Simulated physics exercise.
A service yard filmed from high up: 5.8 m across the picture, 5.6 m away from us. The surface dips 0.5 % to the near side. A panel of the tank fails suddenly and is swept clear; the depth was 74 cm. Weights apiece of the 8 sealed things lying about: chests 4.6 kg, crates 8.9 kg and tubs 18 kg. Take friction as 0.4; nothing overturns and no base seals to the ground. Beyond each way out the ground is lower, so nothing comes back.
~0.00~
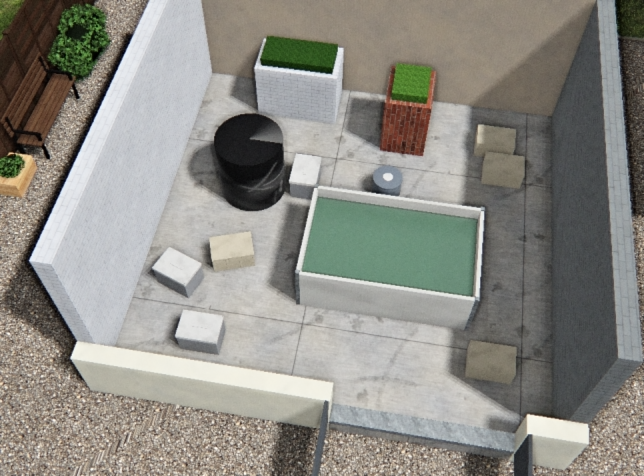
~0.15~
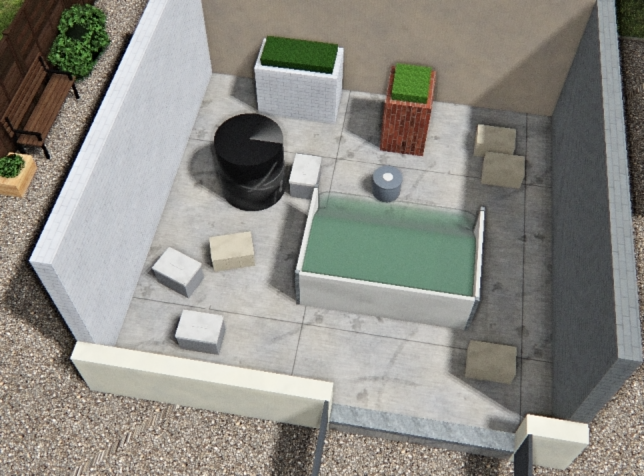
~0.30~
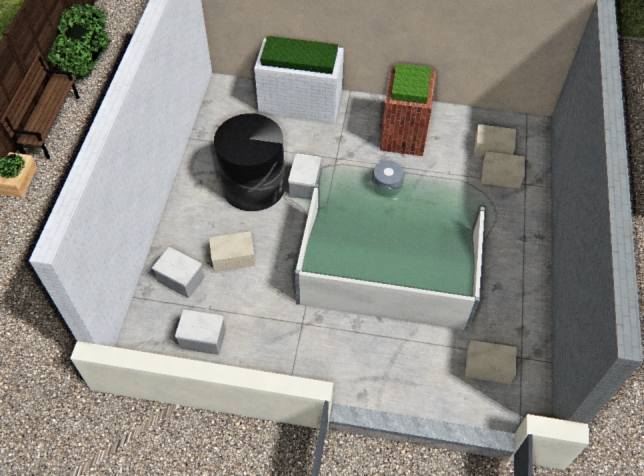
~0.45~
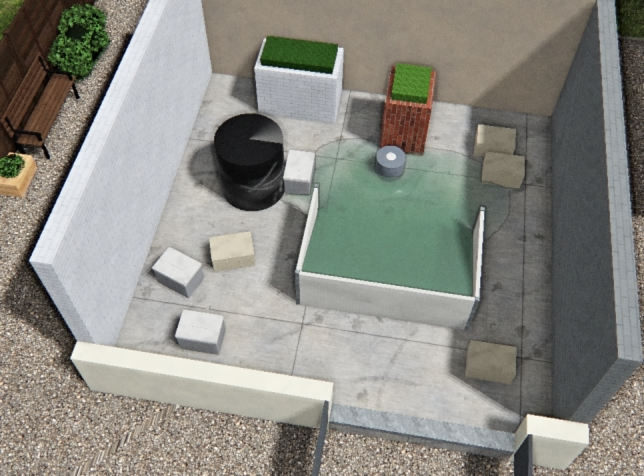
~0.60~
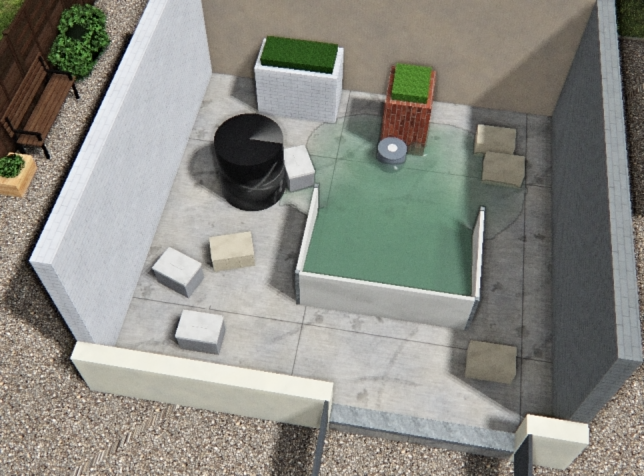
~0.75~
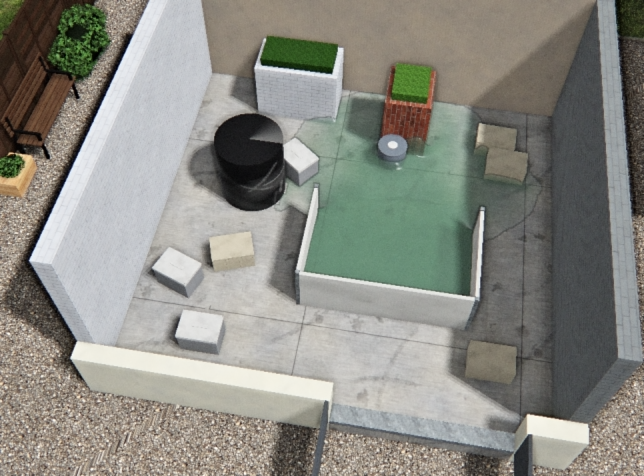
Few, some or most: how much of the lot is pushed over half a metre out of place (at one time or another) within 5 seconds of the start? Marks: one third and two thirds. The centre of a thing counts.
Share: At least two thirds.
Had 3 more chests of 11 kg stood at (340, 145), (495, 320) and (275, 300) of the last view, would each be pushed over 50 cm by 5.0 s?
In turn: Past it, over, short of it.
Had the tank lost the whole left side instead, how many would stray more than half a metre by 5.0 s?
In that case 5 of them.
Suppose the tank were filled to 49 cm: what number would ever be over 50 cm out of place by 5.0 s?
Then 5.
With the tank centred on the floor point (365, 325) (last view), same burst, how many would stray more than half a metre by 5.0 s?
In that case 7 of them.
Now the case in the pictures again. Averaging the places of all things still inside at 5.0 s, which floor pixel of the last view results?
At about (300, 277).
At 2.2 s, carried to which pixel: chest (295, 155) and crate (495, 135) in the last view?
Near (201, 121) and (531, 100).
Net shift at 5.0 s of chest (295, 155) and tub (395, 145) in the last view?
In turn: 250 cm, 300 cm.
After 1.1 s 3 of 8 are over 50 cm from their spots; 1 afloat.
After 2.2 s 4 of 8 are over 50 cm from their spots; 4 afloat.
After 3.5 s 2 of 8 are over 50 cm from their spots; 4 afloat.
After 5.0 s 8 of 8 are over 50 cm from their spots, and 8 have been at some point; 5 afloat.
